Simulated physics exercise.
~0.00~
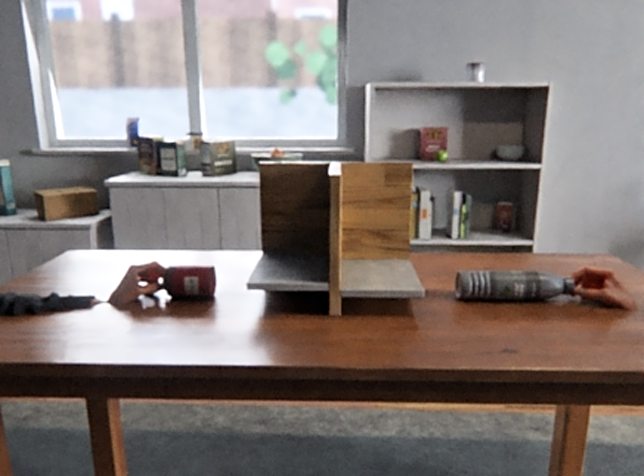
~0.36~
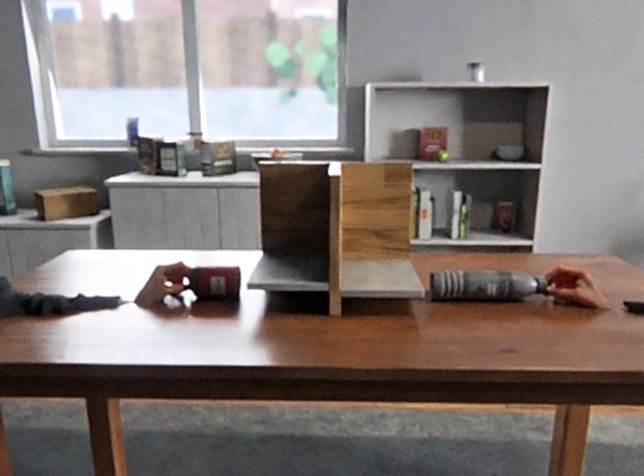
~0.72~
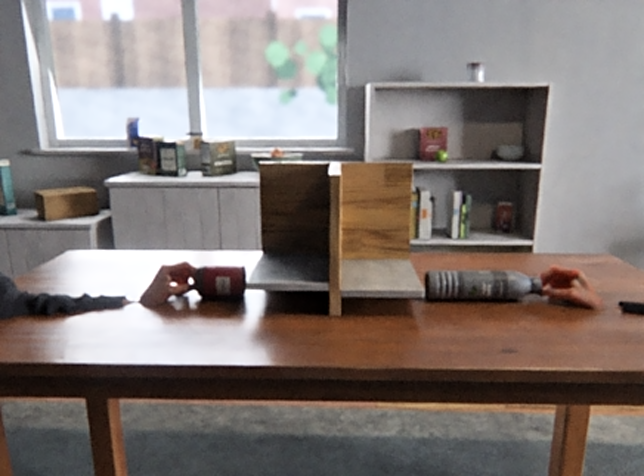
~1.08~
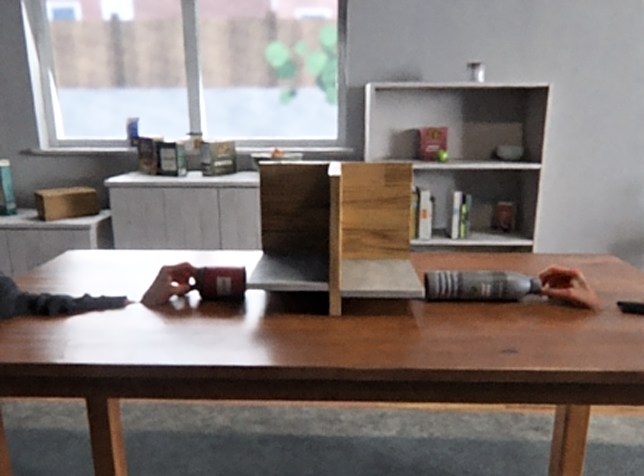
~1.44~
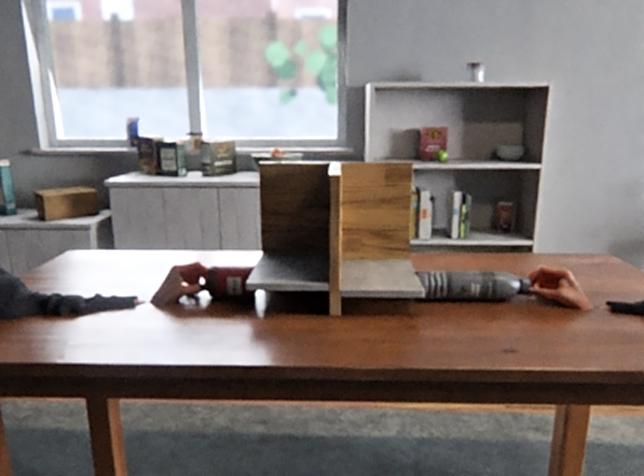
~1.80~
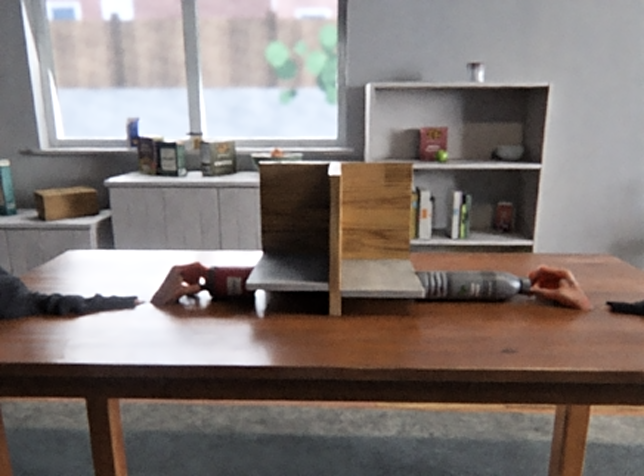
Two hands push a red jar and a grey bottle inward until both stop at the shelf.
